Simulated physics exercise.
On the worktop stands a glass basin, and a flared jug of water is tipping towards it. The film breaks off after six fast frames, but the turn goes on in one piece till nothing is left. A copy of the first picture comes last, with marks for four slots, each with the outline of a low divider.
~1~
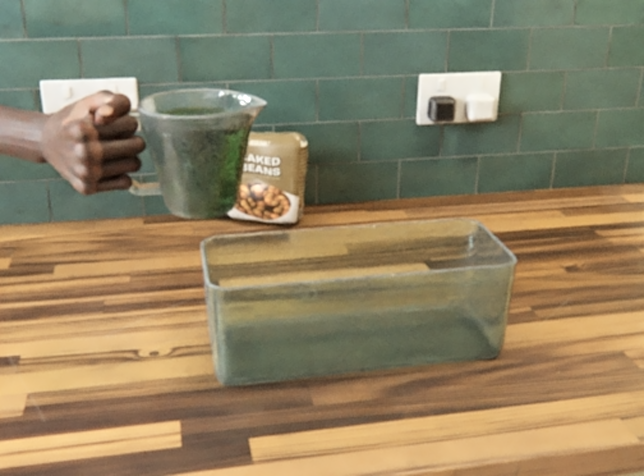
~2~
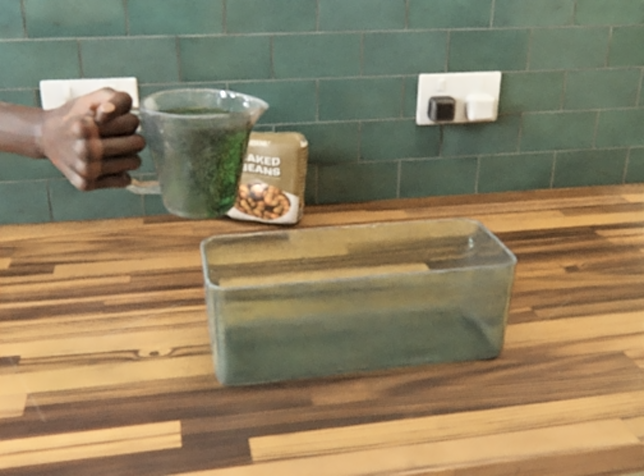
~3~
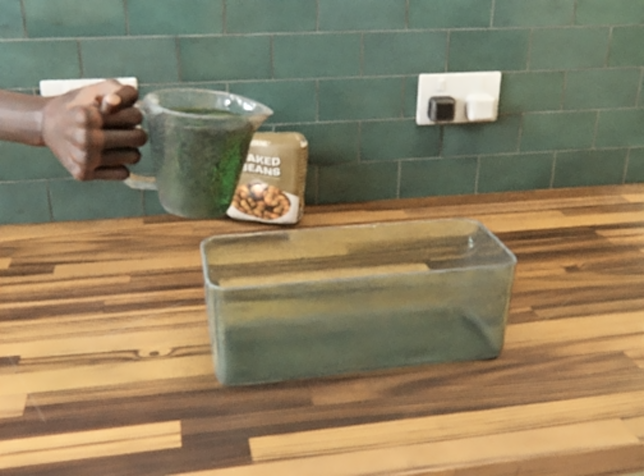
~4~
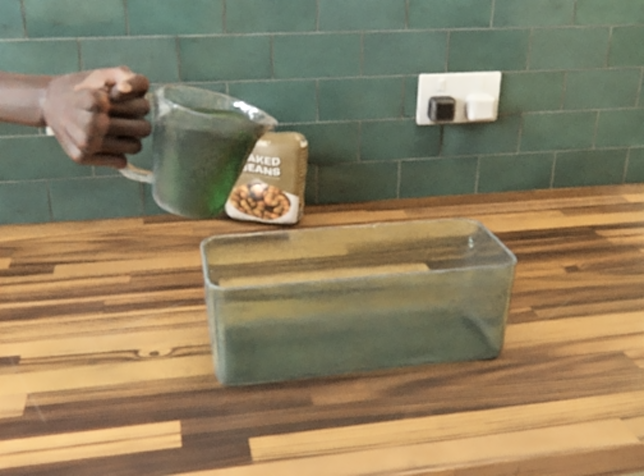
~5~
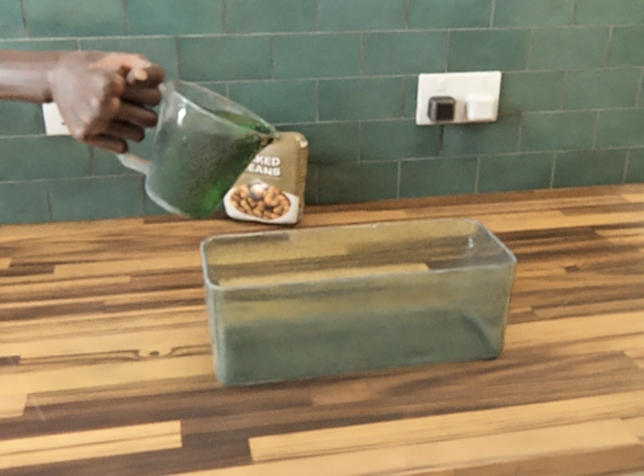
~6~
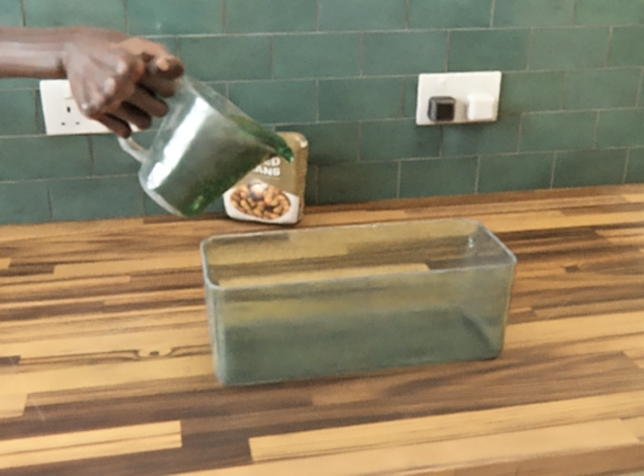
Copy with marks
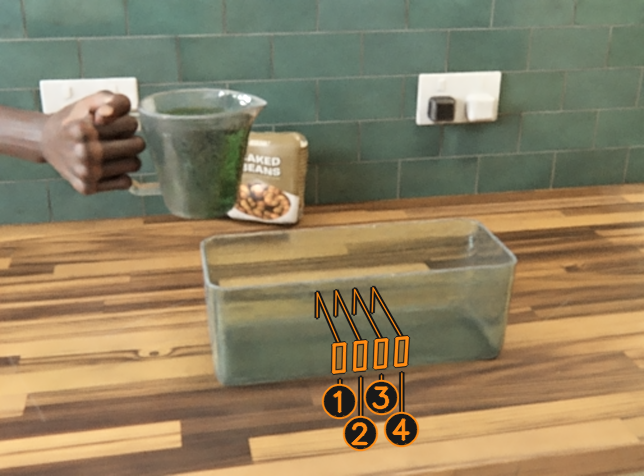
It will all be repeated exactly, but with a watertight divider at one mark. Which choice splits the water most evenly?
1.
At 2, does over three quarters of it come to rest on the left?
Yes, it does.
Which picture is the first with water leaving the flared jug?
In picture 6.
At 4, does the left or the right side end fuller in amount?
The left one.
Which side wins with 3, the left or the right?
The left one.
On the marked copy, 1 at (339, 379); 2 at (360, 377); 3 at (381, 375); 4 at (401, 372).
Choosing 1, about 54 % ends left of the wall and 46 % right of it.
Choosing 2, about 83 % ends left of the wall and 15 % right of it.
Choosing 3, about 89 % ends left of the wall and 8 % right of it.
Choosing 4, about 86 % ends left of the wall and 13 % right of it.
